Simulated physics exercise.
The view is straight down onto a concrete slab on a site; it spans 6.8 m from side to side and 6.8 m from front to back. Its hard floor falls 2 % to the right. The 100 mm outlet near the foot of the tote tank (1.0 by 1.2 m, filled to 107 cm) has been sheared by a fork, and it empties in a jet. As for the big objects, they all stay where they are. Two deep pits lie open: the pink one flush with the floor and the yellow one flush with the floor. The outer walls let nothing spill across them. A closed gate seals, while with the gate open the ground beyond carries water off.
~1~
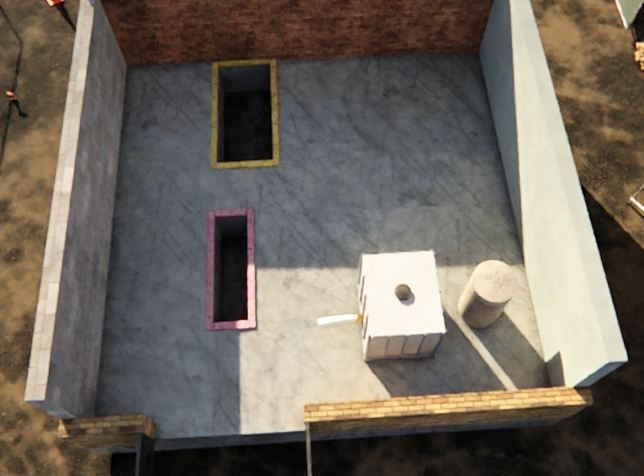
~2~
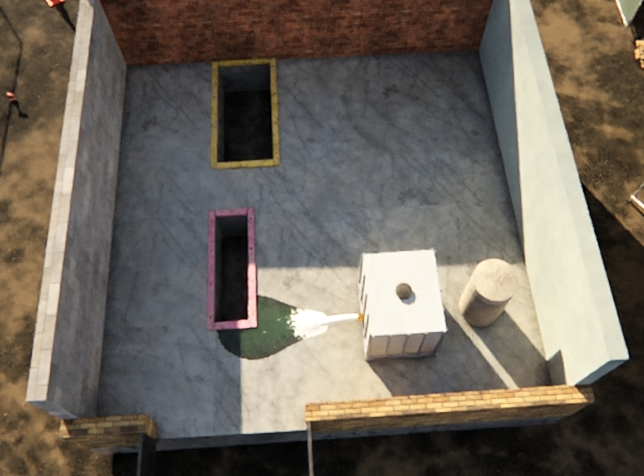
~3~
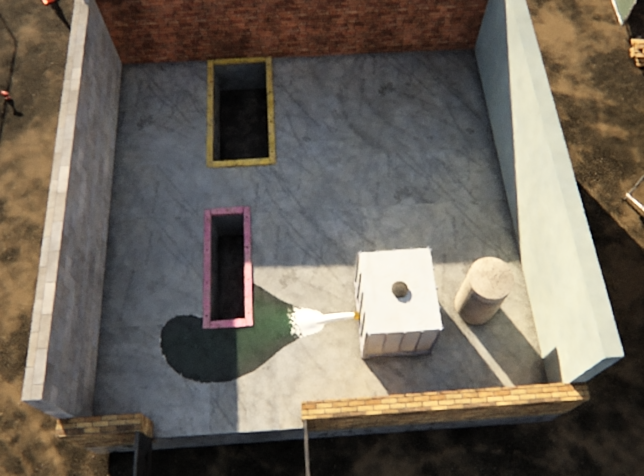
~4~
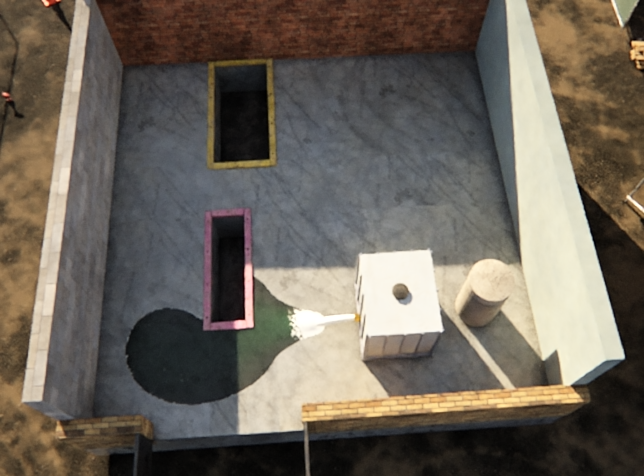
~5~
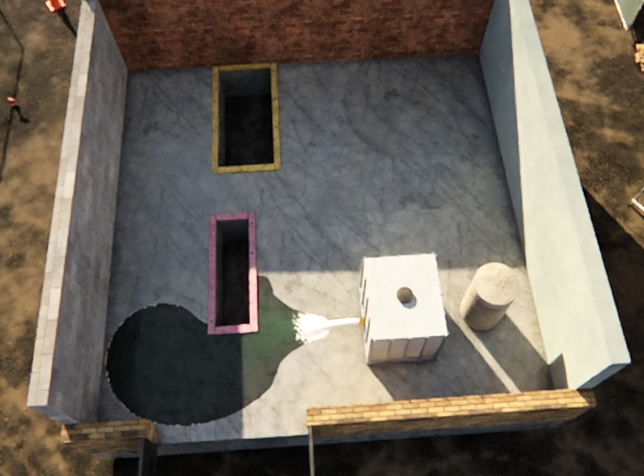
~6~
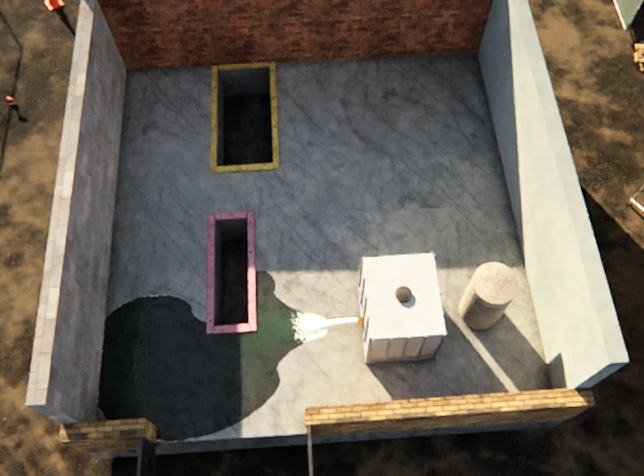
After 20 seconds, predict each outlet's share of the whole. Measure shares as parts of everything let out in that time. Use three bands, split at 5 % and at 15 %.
Shares: Gate opening: Over 15 %; pink pit: Over 15 %; yellow pit: Not even 5 %.
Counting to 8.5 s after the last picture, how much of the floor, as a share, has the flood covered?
About 25 percent of the floor.
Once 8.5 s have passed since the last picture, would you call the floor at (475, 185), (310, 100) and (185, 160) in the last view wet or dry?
Point 1: Unwetted; point 2: Unwetted; point 3: Unwetted.
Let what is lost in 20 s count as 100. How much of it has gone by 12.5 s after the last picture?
By then, roughly 75 per cent.
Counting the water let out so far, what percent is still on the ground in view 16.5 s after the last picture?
About 28 per cent remains.
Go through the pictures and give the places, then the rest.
The jet has just started at (345, 319); the ground is still dry, in the first frame.
The jet leaves at (346, 319); the sheet reaches (220, 332), 2.3 m away, and wets 1.0 m2, in the second frame.
The jet leaves at (342, 317); the sheet reaches (165, 353), 3.1 m away, and wets 1.9 m2, in the third frame.
The jet leaves at (343, 319); the sheet reaches (130, 364), 3.6 m away, and wets 2.9 m2, in the fourth frame.
The jet leaves at (347, 323); the sheet reaches (110, 378), 4.0 m away, and wets 3.8 m2, in the fifth frame.
The jet leaves at (346, 322); the sheet reaches (98, 405), 4.2 m away, and wets 4.6 m2, in the sixth frame.
Then, 1.5 s after the last picture water covers 15 % of the floor and is deepest (5 cm) near (311, 323); gone so far, the gate opening 0 %, the pink pit 11 %, the yellow pit 0 %.
Then, 4.5 s after the last picture water covers 20 % of the floor and is deepest (4 cm) near (311, 323); gone so far, the gate opening 2 %, the pink pit 18 %, the yellow pit 0 %.
Then, 8.5 s after the last picture water covers 25 % of the floor and is deepest (4 cm) near (311, 323); gone so far, the gate opening 7 %, the pink pit 30 %, the yellow pit 0 %.
Then, 12.5 s after the last picture water covers 25 % of the floor and is deepest (5 cm) near (323, 323); gone so far, the gate opening 12 %, the pink pit 42 %, the yellow pit 0 %.
Then, 16.5 s after the last picture water covers 25 % of the floor and is deepest (5 cm) near (323, 323); gone so far, the gate opening 18 %, the pink pit 54 %, the yellow pit 0 %.
